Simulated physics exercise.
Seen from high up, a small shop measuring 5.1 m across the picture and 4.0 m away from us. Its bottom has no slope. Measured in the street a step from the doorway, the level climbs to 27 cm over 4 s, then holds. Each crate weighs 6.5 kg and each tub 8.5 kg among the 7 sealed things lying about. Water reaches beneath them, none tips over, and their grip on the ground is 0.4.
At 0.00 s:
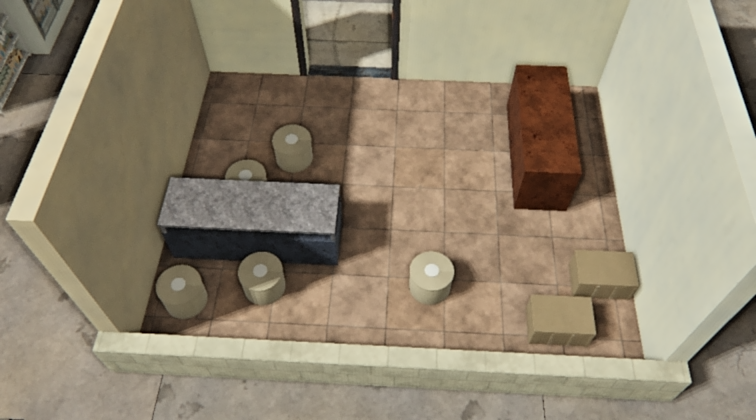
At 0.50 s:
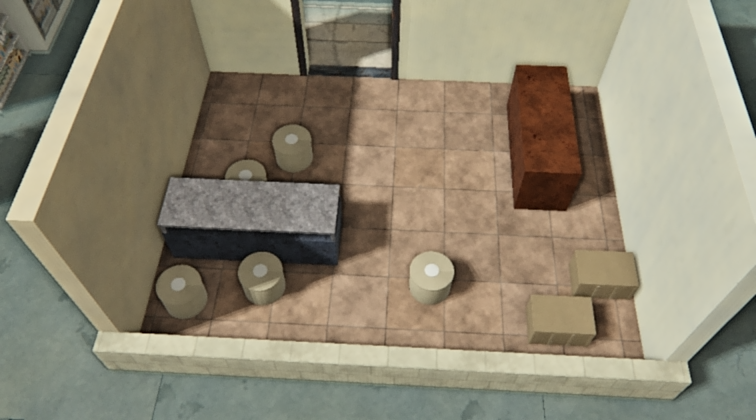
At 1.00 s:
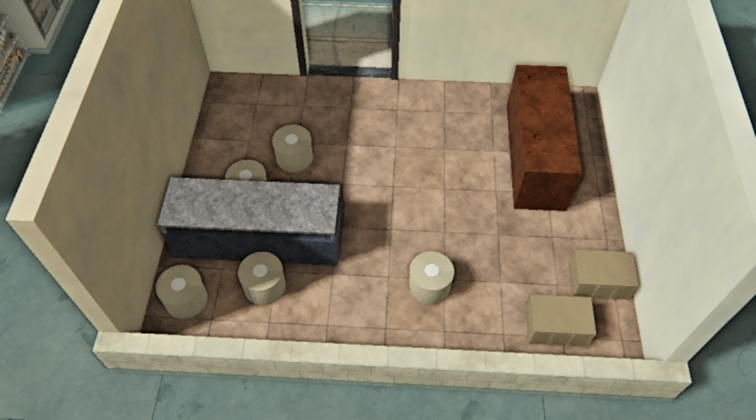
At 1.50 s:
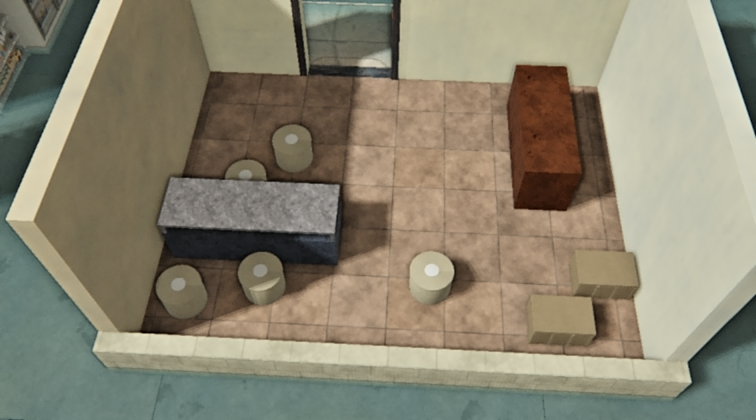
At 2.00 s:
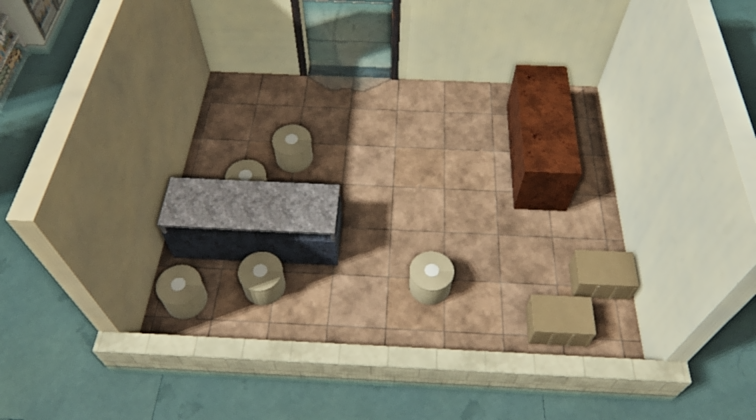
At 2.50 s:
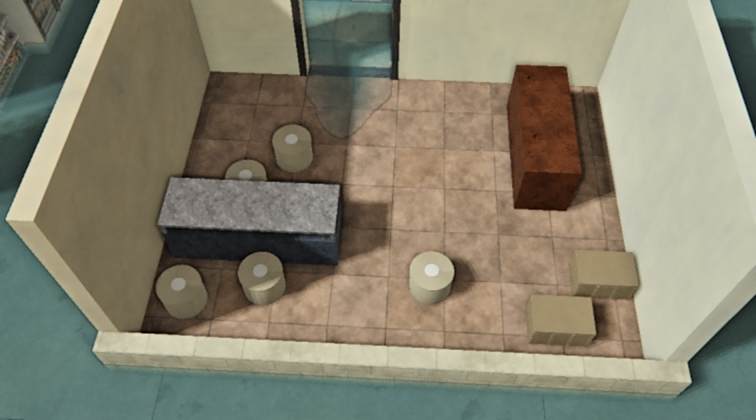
In a small walled shop seen from above, the ground outside turned from grey to blue-green as water covered it, then a thin sheet slipped through the doorway while the furniture stayed still.
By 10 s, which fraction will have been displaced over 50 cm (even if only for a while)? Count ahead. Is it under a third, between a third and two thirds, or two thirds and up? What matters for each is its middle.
Large share.
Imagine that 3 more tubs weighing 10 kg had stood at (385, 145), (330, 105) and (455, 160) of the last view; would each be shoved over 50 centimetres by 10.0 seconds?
Sequence: Above the line / above the line / below the line.
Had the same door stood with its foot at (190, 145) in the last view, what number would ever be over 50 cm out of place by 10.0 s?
Then 2 of them would.
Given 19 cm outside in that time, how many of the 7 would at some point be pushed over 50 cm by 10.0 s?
4.
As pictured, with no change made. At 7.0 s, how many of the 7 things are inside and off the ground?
At that moment 4.
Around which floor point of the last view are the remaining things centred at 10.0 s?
Close to pixel (405, 233).
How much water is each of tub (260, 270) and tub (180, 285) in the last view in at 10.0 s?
Close to 8 and 6 centimetres.
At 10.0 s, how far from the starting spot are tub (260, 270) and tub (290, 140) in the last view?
Respectively 20 and 100 centimetres.
After 3.5 s 0 of 7 are over 50 cm from their spots; 0 afloat.
After 4.5 s 1 of 7 are over 50 cm from their spots; 1 afloat.
After 7.0 s 4 of 7 are over 50 cm from their spots; 4 afloat.
After 10.0 s 4 of 7 are over 50 cm from their spots, and 5 have been at some point; 7 afloat.
